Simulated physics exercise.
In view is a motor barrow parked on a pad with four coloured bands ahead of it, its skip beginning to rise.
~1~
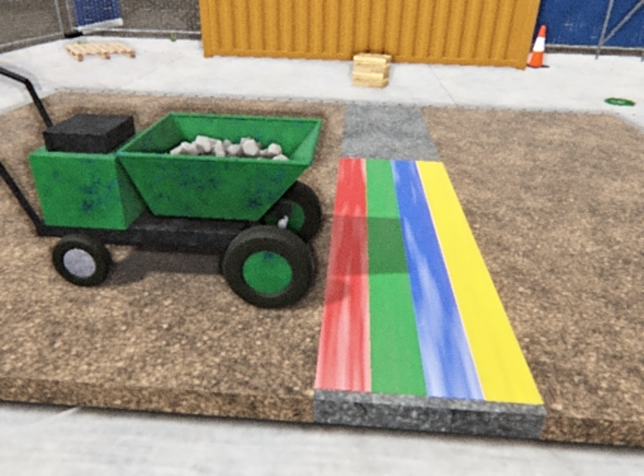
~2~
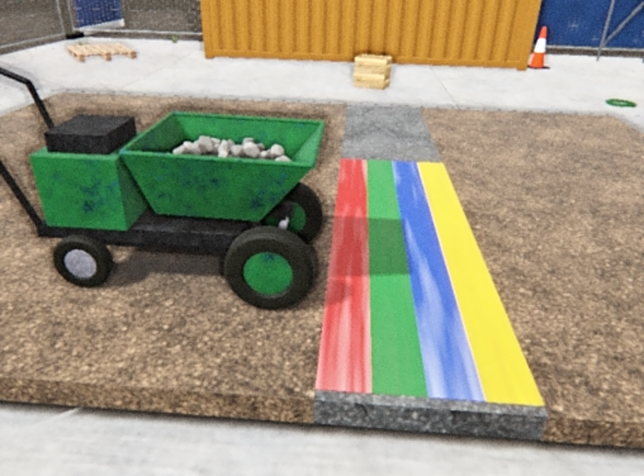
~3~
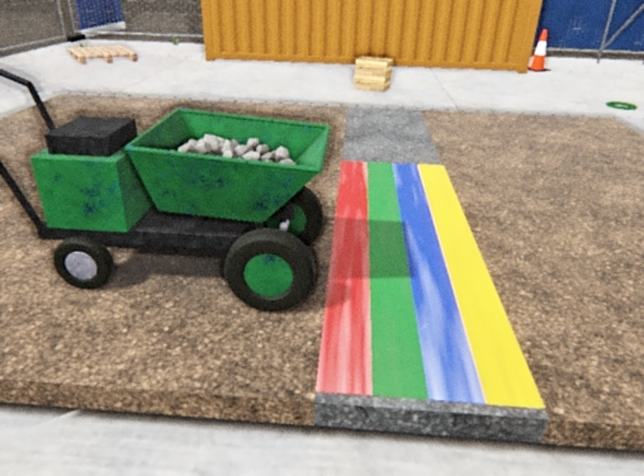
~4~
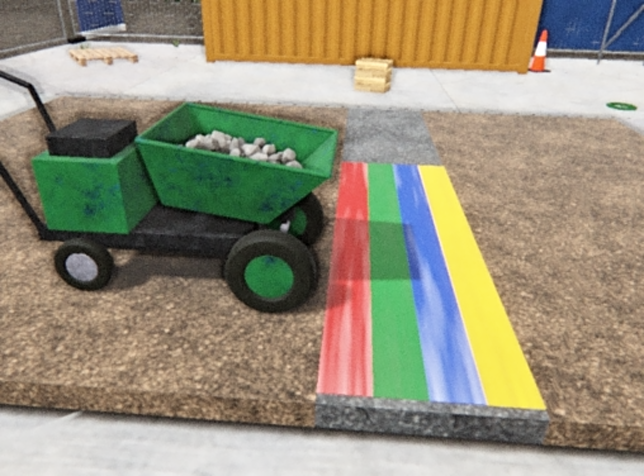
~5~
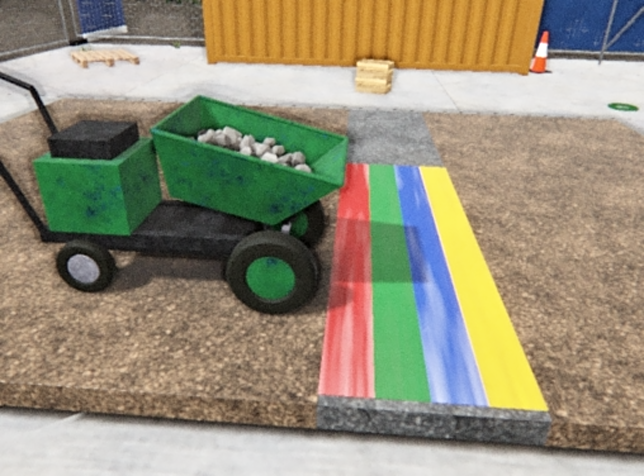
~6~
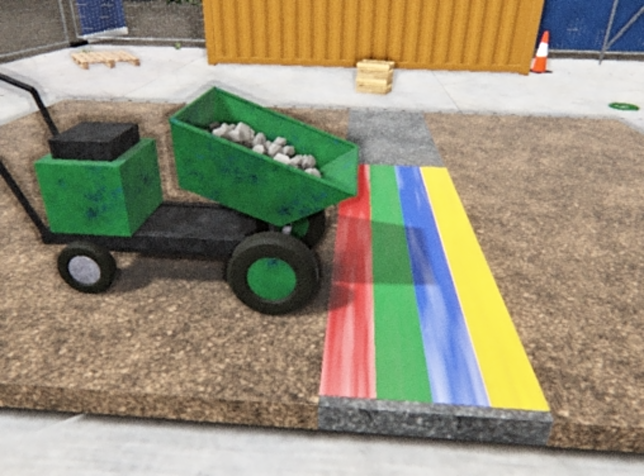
The green skip of a small motor barrow, loaded with broken stones, started out level and slowly tilted forward to the right, its front lip lowering toward the red strip of four coloured bands.
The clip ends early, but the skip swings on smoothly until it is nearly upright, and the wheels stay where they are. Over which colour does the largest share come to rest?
The largest share rests over blue.
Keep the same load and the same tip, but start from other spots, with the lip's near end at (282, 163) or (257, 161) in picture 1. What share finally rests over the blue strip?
Close to 20 in a hundred, and close to 20 in a hundred.
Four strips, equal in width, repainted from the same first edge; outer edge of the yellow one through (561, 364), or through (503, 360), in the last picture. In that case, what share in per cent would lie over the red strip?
Shares in turn: 0 %; 0 %.
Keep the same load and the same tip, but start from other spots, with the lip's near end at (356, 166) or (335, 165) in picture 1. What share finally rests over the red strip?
The first stop gives 0 per cent; the second gives 0 per cent.
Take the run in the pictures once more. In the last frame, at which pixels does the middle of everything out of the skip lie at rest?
About pixel (433, 286).
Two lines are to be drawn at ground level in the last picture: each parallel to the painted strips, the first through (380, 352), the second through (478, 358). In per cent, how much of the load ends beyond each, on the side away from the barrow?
The first comes to 70 %, the second to 20 %.
Soon after the last picture, skip tipped steeply; all in the skip.
A little later, skip tipped right over; most in the skip; a small part over the green strip; a small part over the blue strip; a stray few over the yellow strip.
Later still, skip tipped right over; about a quarter in the skip; about a quarter over the green strip; about a third over the blue strip; a small part over the yellow strip; a small part off the paint.
At rest, skip tipped right over; about a quarter in the skip; none over the red strip; about a quarter over the green strip; about a third over the blue strip; a small part over the yellow strip; a small part off the paint.
